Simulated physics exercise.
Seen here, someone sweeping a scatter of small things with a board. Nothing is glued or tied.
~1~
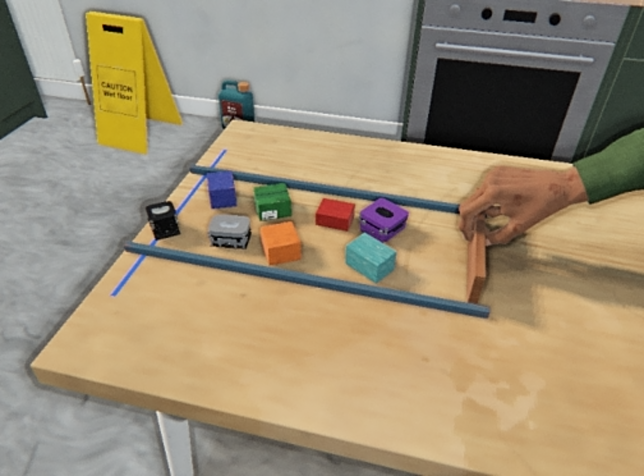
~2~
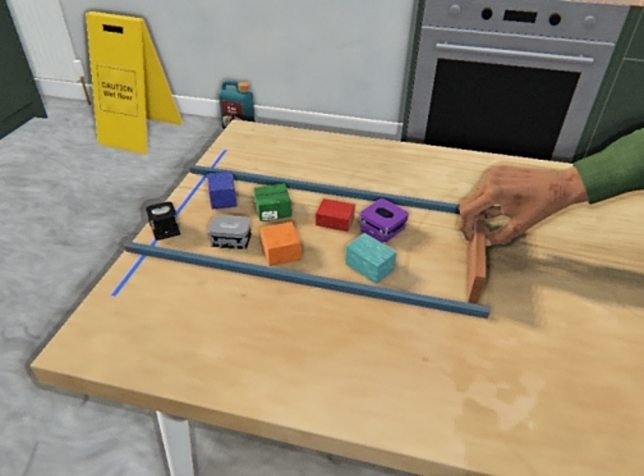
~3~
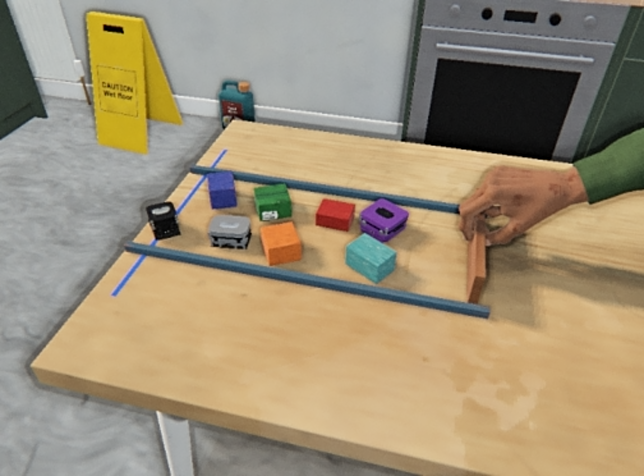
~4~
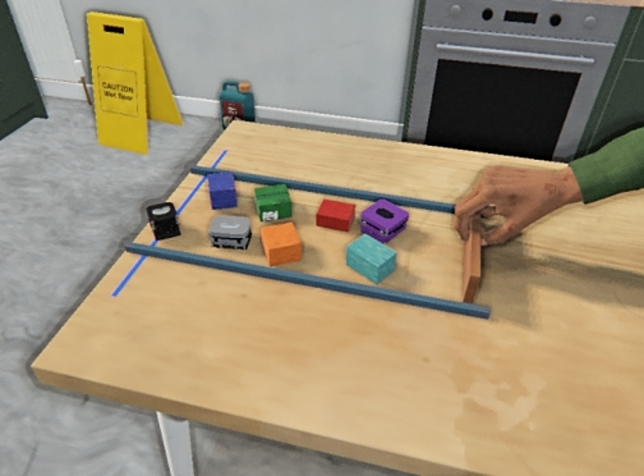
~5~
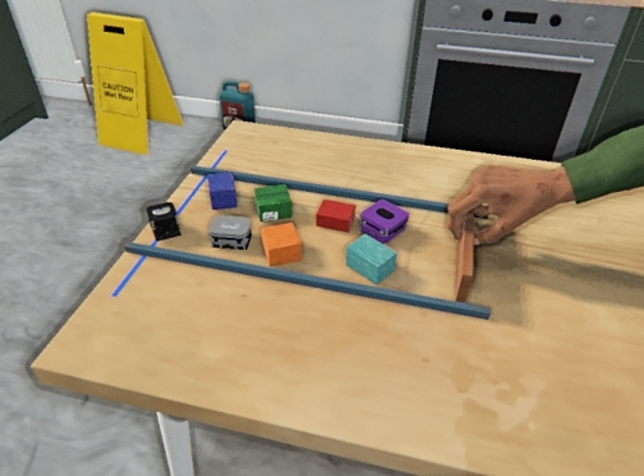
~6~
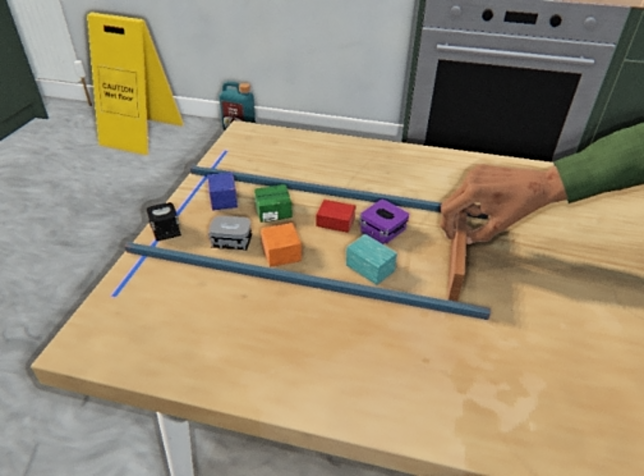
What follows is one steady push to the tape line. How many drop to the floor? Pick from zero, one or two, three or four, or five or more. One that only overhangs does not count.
The number that fall off is five or more.
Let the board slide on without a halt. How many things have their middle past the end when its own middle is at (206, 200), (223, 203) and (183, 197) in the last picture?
It would be 6, 4 and 6.
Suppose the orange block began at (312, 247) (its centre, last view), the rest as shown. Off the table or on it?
From there it falls.
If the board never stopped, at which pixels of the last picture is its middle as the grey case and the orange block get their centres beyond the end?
Near (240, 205) and (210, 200).
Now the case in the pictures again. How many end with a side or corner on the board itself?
The number is 2.
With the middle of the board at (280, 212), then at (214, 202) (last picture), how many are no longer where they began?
By then 8, and 8.
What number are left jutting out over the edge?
It comes to 2.
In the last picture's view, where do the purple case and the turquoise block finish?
Near (169, 193) and (139, 227).
A little later, none off yet; black case at rest near (164, 221); blue block at rest near (222, 191); grey case at rest near (231, 233).
Next, none off yet; black case moving near (157, 220); blue block shifted about its own width near (192, 185); grey case shifted about its own width near (194, 226).
Later still, four off so far; black case fallen near (147, 430); blue block fallen near (167, 398); grey case on its side near (130, 247).
When it is over, the number that fall off is five or more; down, red block, orange block, green box, grey case, blue block and black case.
